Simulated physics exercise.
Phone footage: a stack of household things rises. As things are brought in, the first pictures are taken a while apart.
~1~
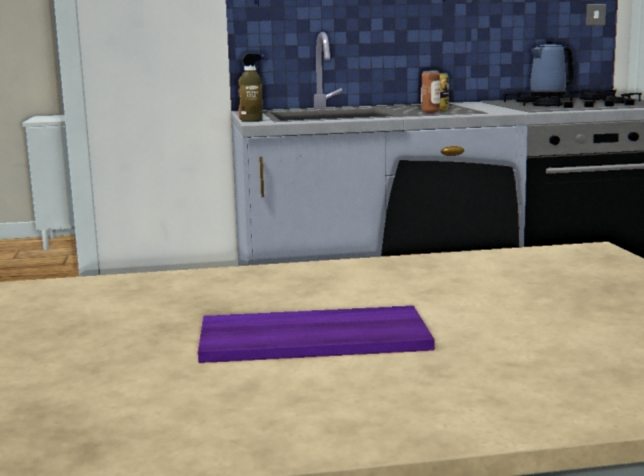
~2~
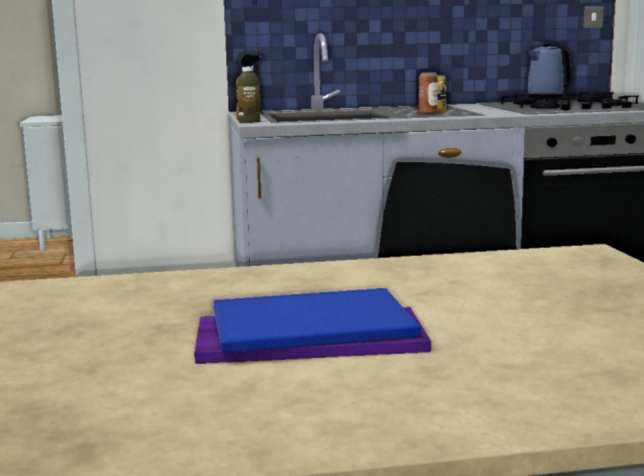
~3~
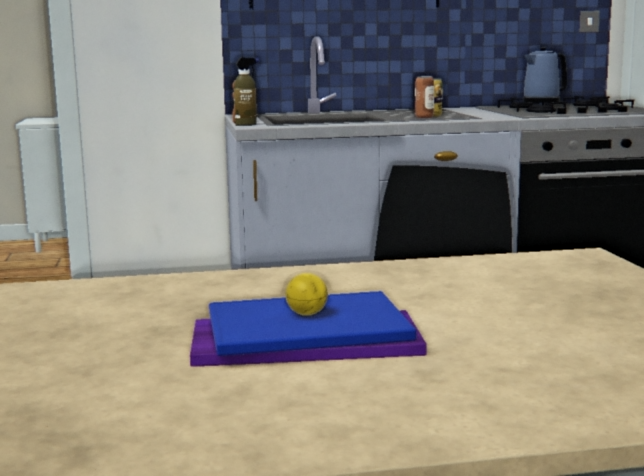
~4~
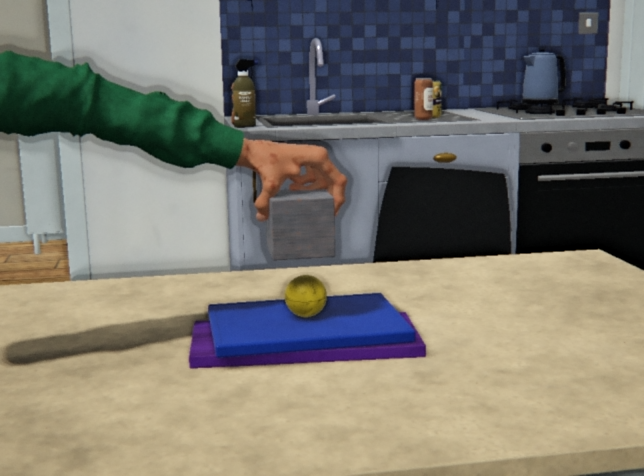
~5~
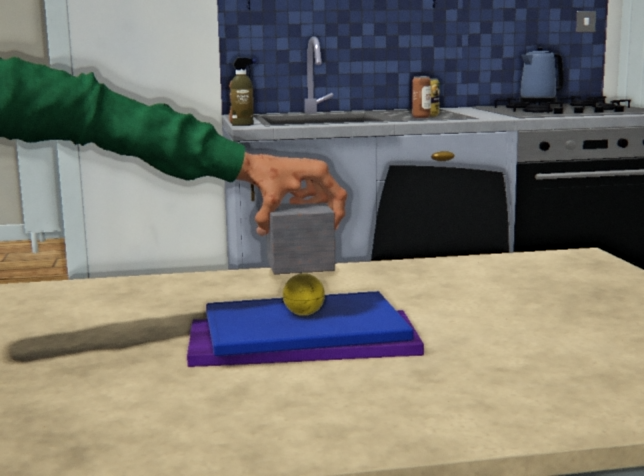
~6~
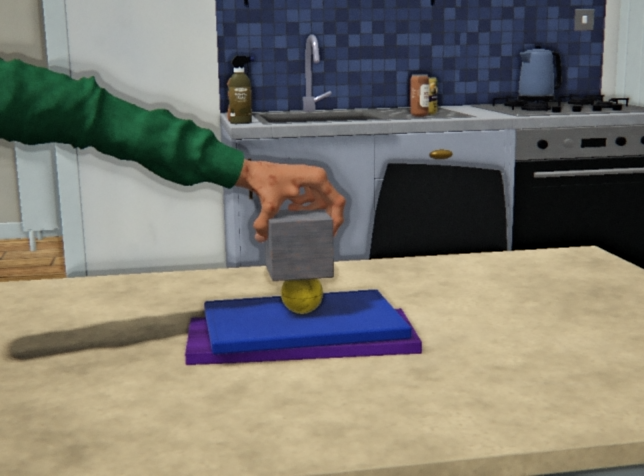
A blue tray appeared on a purple board on the table, then a yellow ball on top, and a green-sleeved hand lowered a grey block onto the ball and kept holding it.
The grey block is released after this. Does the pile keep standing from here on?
It will not remain standing.
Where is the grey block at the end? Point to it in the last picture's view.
It finishes at about (123, 333).
Then, 0.50 s later than the last frame, grey block tilted by 55° near (255, 264).
Then, 0.70 s later than the last frame, grey block now fallen.
Then, 1.00 s later than the last frame, things are still on the move.
When it is over, fallen, grey block; the other 3 as before. End places, in pixels of the last picture, grey block near (123, 332). The pile loses its balance.
